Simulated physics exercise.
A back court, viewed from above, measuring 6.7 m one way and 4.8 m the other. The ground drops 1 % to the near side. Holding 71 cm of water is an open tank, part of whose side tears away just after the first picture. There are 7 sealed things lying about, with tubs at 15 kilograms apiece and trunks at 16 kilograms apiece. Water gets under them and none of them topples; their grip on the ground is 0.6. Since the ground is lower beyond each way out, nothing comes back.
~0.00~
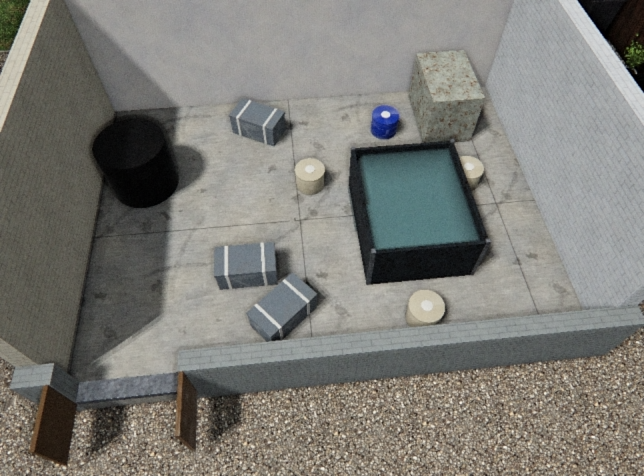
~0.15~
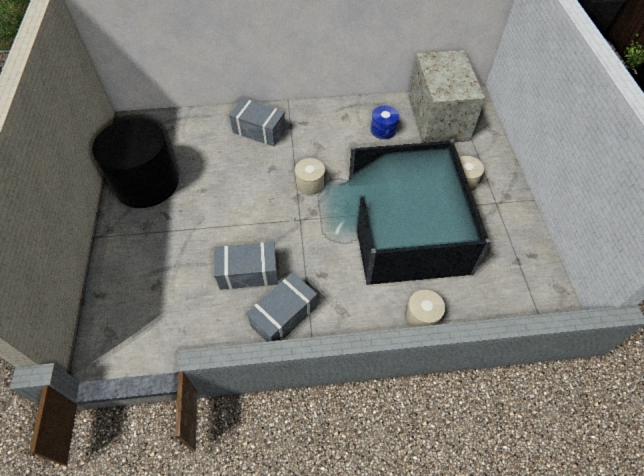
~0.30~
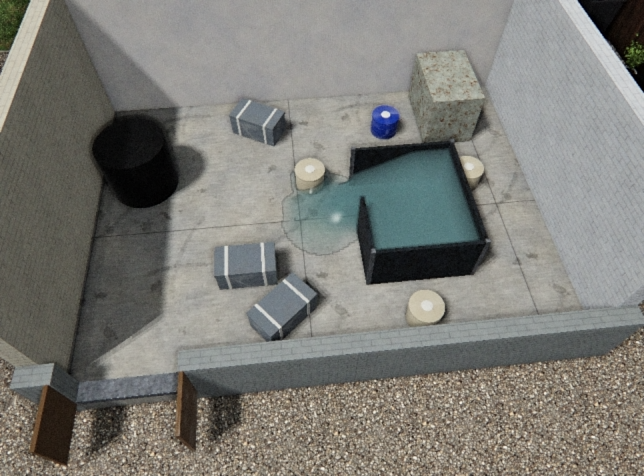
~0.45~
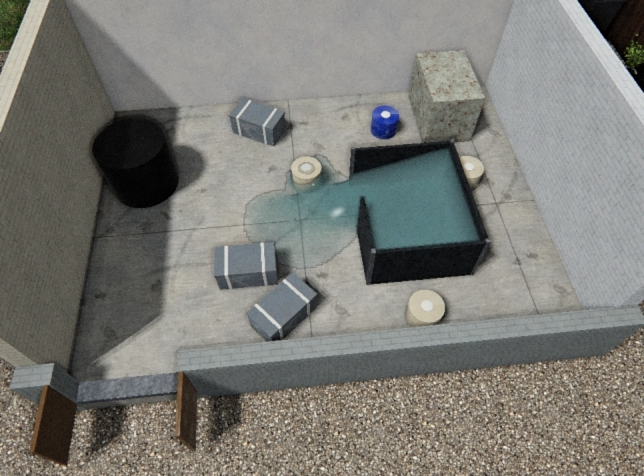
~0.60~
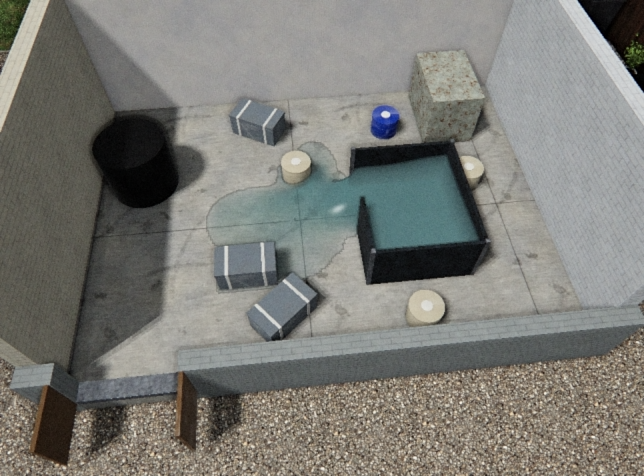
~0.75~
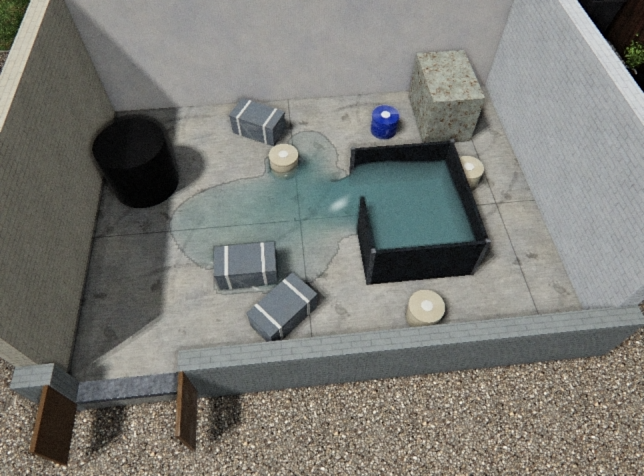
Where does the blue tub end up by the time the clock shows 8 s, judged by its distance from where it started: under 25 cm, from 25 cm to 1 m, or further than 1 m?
It keeps its spot.
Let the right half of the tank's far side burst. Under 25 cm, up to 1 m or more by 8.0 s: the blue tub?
Had it gone that way, the blue tub would be borne far.
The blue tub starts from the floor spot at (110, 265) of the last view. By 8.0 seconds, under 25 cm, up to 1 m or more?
Put there, it wanders off a long way.
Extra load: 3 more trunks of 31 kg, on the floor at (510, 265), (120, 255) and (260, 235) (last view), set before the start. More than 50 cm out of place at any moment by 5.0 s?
First inside the limit, then outside the limit, then outside the limit.
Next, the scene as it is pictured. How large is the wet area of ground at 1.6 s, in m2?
15 m2.
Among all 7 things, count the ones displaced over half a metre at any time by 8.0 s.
The tally stands at 3.
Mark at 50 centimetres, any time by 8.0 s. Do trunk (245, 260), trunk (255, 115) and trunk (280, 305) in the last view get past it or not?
Item by item, they came out above the mark, above the mark and below the mark.
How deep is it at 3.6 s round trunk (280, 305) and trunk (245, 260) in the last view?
I'd estimate 2 cm for the first and 4 cm for the second.
After 1.6 s the blue tub is near (386, 115), 0.0 m from its start, aground; 0 of 7 are out; 0 afloat.
After 3.6 s the blue tub is near (386, 115), 0.0 m from its start, aground; 0 of 7 are out; 2 afloat.
After 5.6 s the blue tub is near (386, 115), 0.0 m from its start, aground; 0 of 7 are out; 2 afloat.
After 8.0 s the blue tub is near (389, 116), 0.1 m from its start, aground; 0 of 7 are out; 1 afloat.
